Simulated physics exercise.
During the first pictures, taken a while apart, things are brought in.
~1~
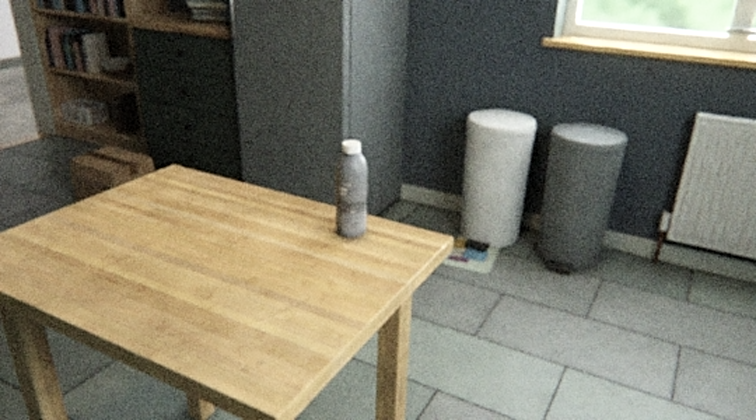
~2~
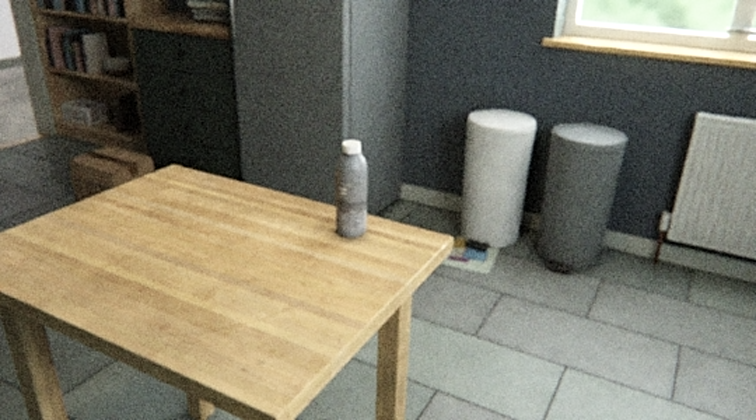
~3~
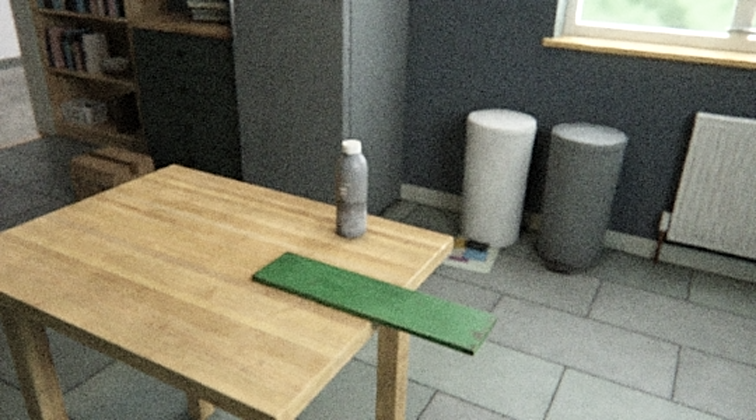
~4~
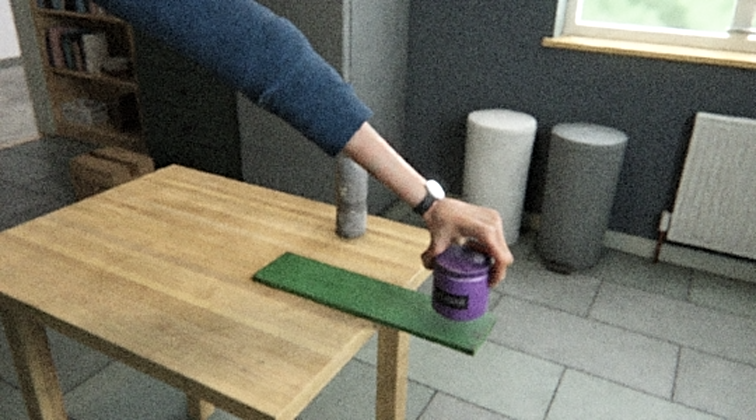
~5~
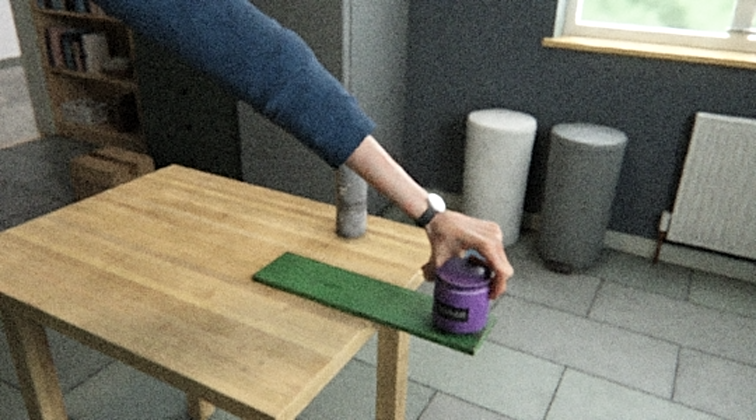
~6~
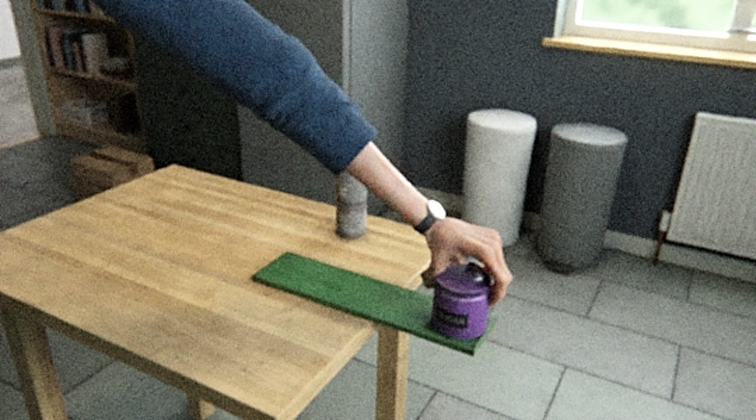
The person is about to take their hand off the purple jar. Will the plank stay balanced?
Pretty sure it falls off the end.
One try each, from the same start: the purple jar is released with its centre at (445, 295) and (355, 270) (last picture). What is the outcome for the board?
The first time it drops, and the second time it does not fall.
Then, 0.50 s on from there, purple jar and green board now down on the floor or falling.
Then, 0.70 s on from there, things are still on the move.
In the end, down on the floor or falling, purple jar and green board; grey bottle unmoved. The board tips off the edge.
